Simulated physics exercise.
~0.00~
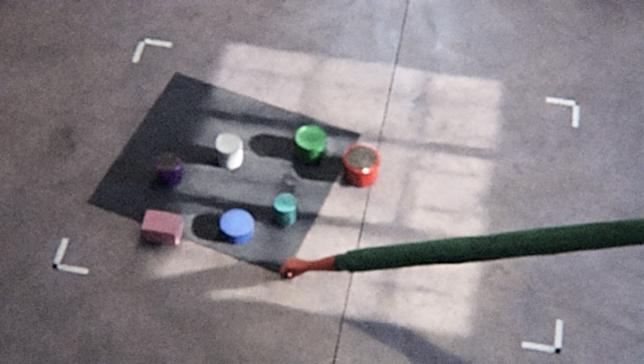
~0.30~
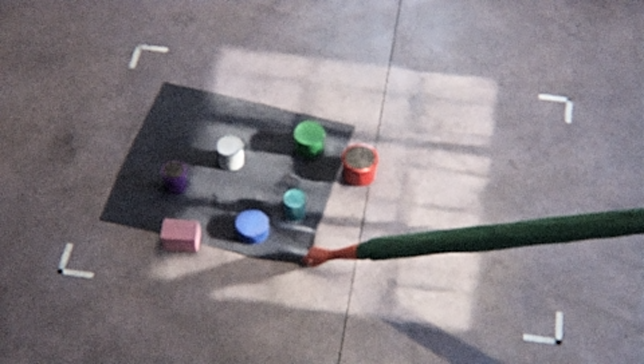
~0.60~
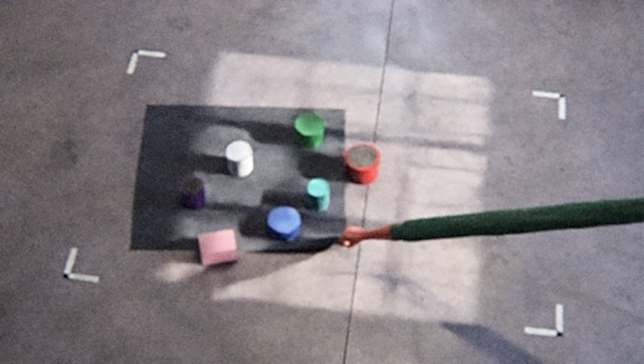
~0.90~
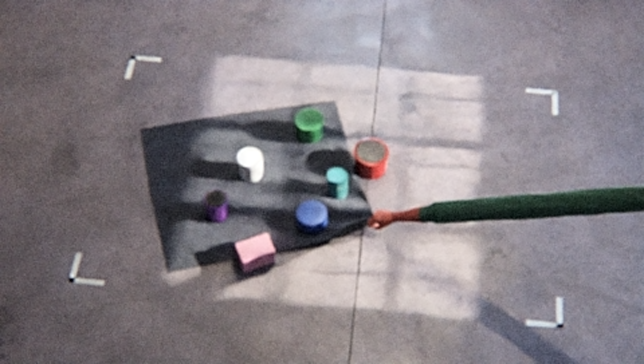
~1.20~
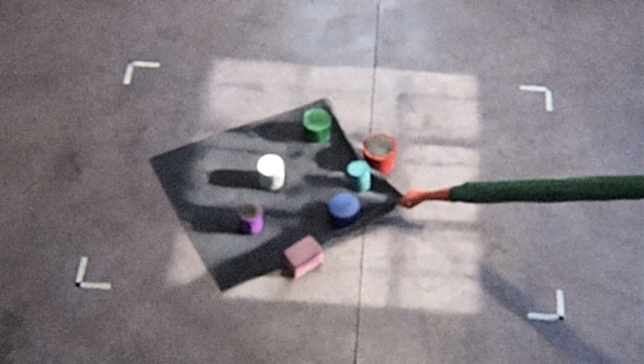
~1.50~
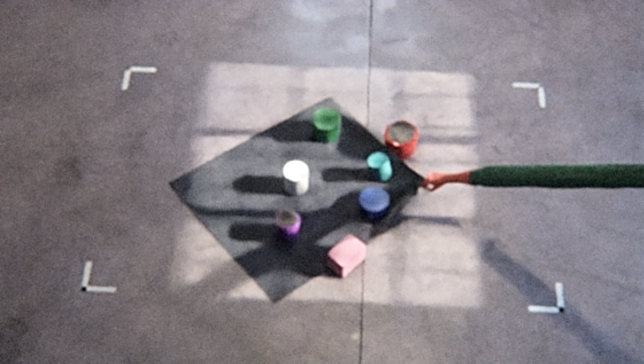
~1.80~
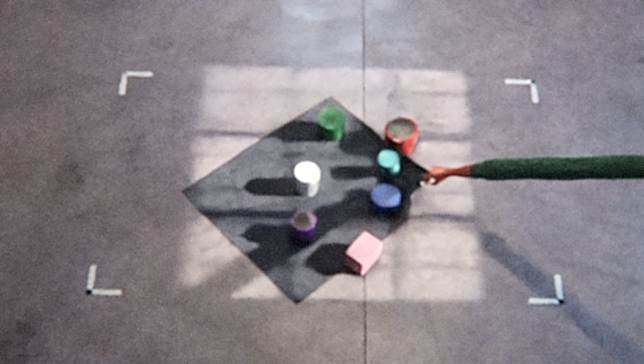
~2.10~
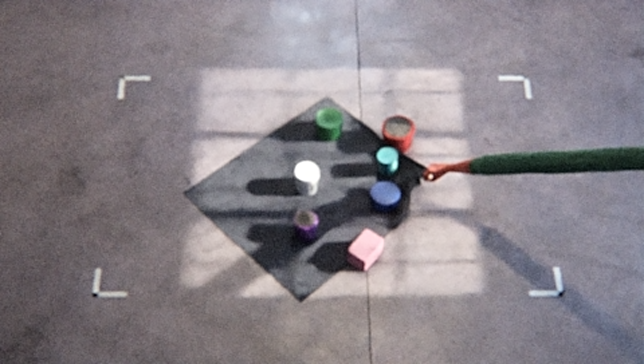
A dark mat carrying colourful containers is pulled right and turned, then rests still.
